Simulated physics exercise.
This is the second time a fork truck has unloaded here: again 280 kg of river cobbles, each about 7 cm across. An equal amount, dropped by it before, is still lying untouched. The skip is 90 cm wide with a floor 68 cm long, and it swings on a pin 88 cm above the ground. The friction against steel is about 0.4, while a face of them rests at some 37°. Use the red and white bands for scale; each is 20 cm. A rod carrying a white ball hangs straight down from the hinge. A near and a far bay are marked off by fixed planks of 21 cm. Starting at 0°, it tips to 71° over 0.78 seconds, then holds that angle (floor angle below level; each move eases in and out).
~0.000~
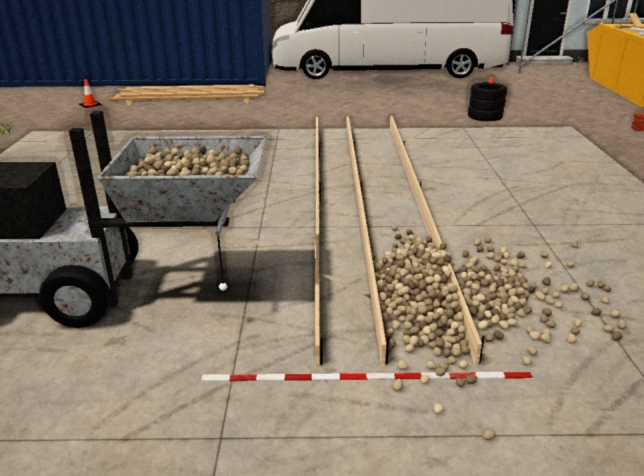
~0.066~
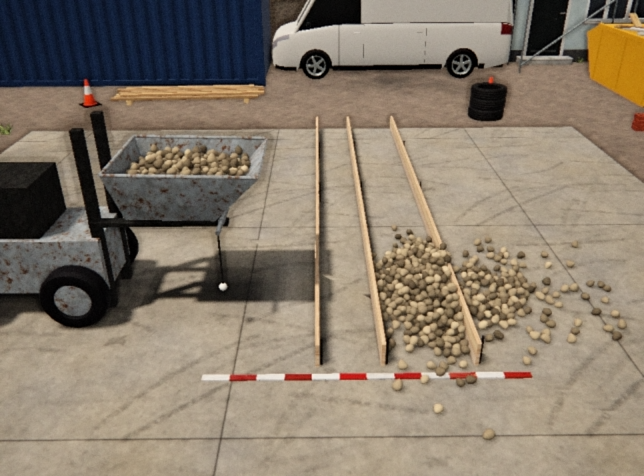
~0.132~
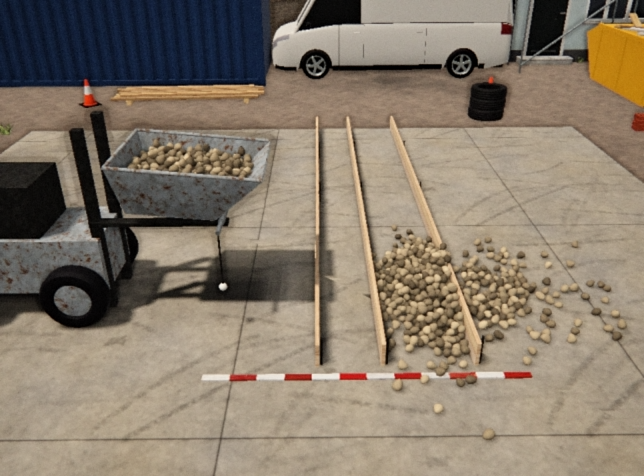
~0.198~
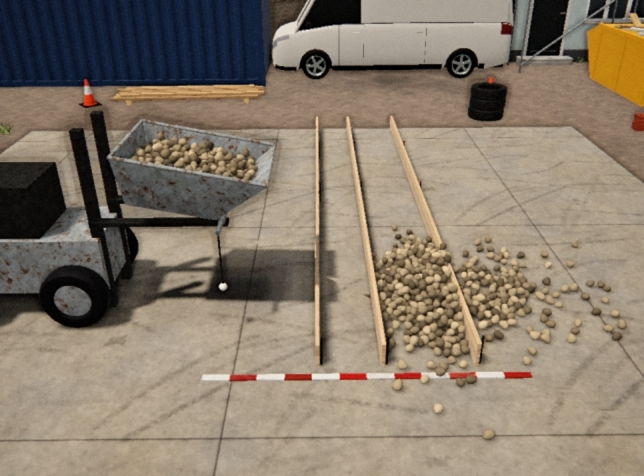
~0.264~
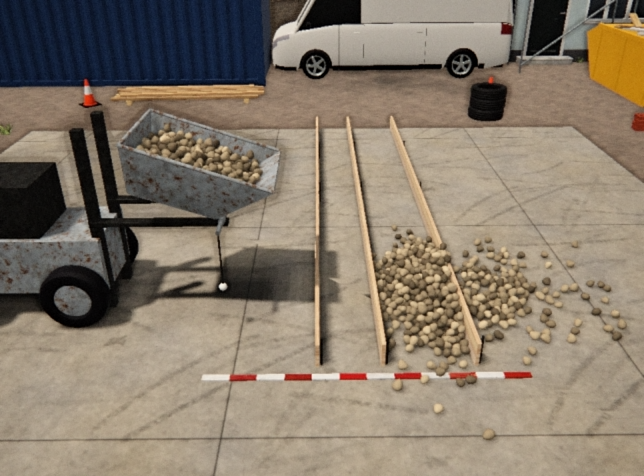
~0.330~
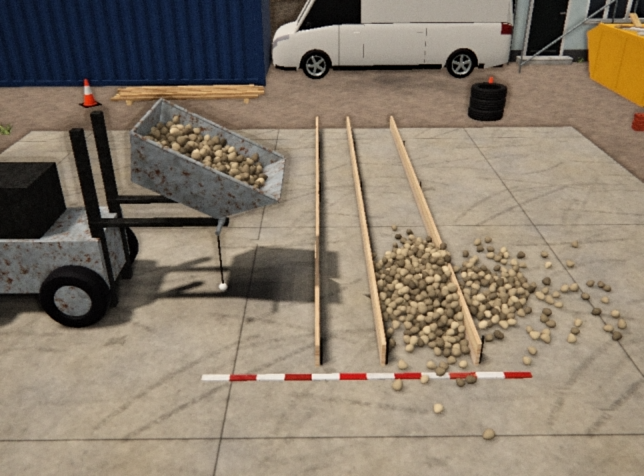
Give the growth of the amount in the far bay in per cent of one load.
Close to 6 out of 100.
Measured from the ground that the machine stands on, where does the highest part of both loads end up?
The top ends about 36 cm above the ground.
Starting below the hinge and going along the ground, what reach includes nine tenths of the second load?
Roughly 120 cm ahead of it.
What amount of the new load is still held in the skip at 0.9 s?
It keeps some 90 percent of its load.
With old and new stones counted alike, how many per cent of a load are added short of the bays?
Close to 10 parts in a hundred.
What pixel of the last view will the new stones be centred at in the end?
Their centre rests close to (344, 286).
After 0.6 s the floor is at 59°; in per cent of one load, 100 in the skip, 72 in the far bay, 28 past the last board; the foremost stones are at (624, 303).
After 0.9 s the floor is at 71°; in per cent of one load, 89 in the skip, 9 short of the bays, 2 in the near bay, 72 in the far bay, 28 past the last board; the foremost stones are at (624, 303).
After 1.2 s the floor is at 71°; in per cent of one load, 32 in the skip, 12 short of the bays, 54 in the near bay, 75 in the far bay, 28 past the last board; the foremost stones are at (624, 303).
After 3.6 s the floor is at 71°; in per cent of one load, 0 in the skip, 10 short of the bays, 83 in the near bay, 78 in the far bay, 28 past the last board; the foremost stones are at (624, 303). Net gain in the far bay, 6.
